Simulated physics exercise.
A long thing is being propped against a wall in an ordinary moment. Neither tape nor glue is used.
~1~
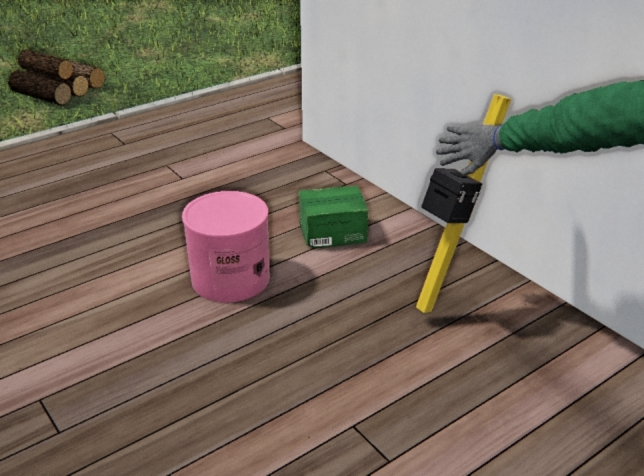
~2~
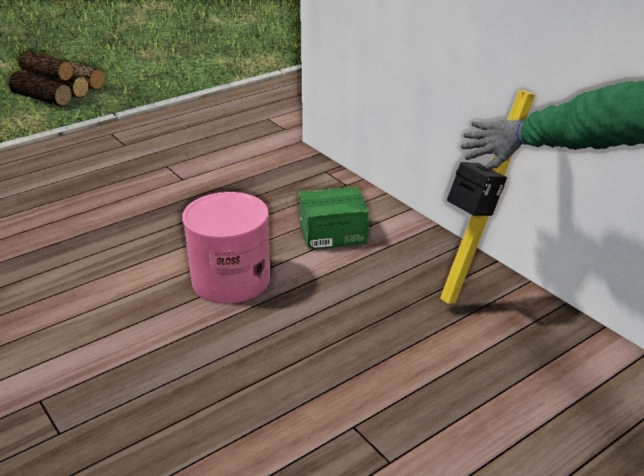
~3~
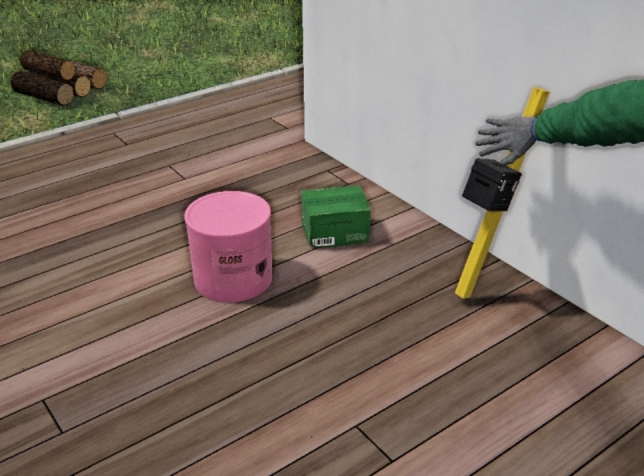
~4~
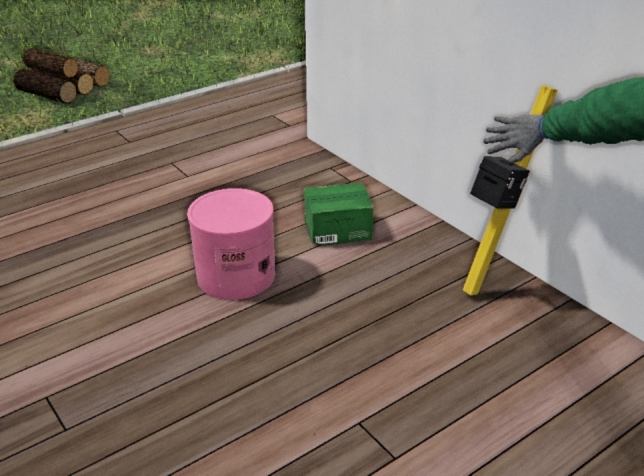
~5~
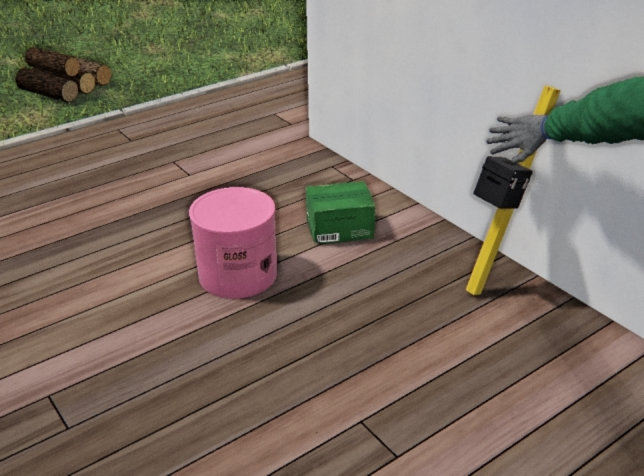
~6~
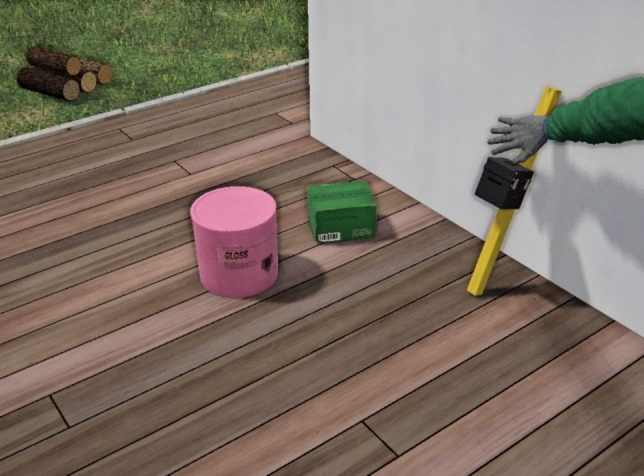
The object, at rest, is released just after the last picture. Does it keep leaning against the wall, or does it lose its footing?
It keeps leaning.
Then, 0.30 s later than the last frame, all is still.
Then, 0.70 s later than the last frame, yellow pole resting near (512, 196).
When it is over, all 3 as before. End places, in pixels of the last picture, yellow pole near (512, 196). The pole stays up.
